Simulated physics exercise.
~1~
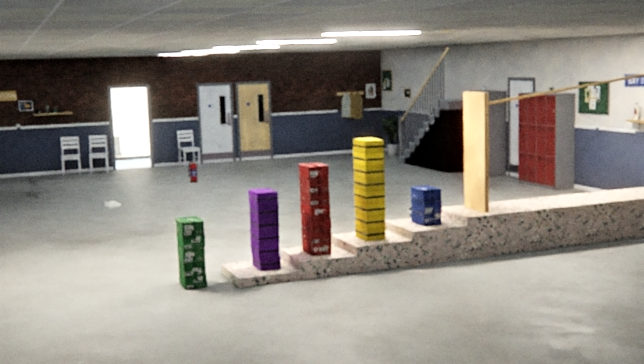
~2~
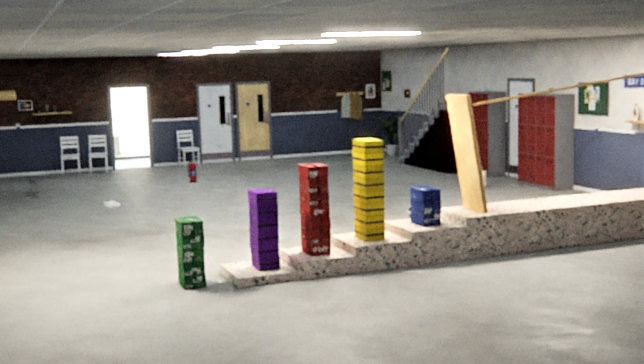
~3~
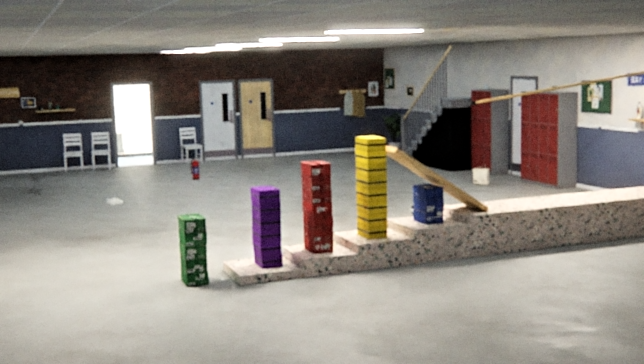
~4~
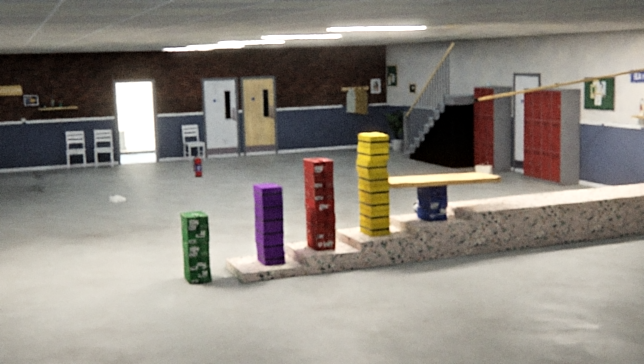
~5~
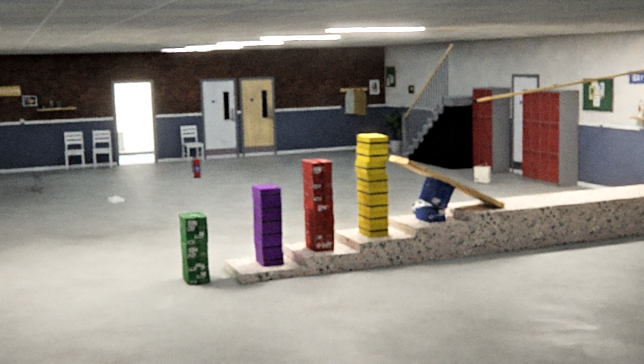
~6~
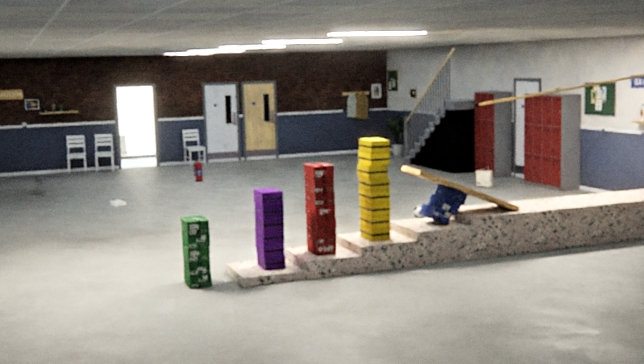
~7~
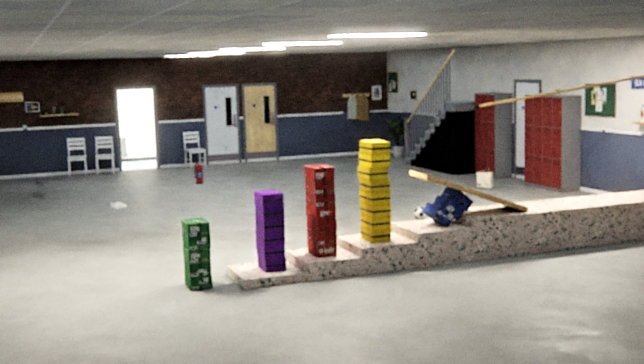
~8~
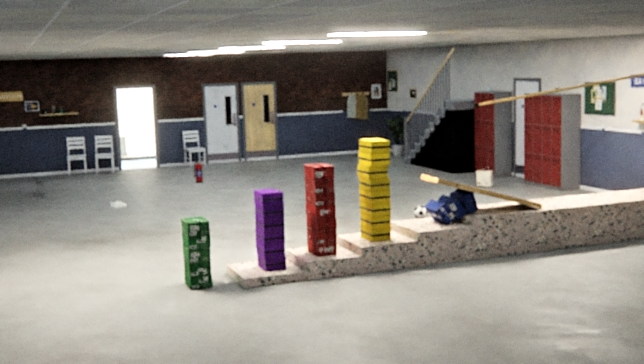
Wooden board tipping left onto a short blue stack, toppling it on stone steps while the yellow, red, purple and green stacks stay standing.
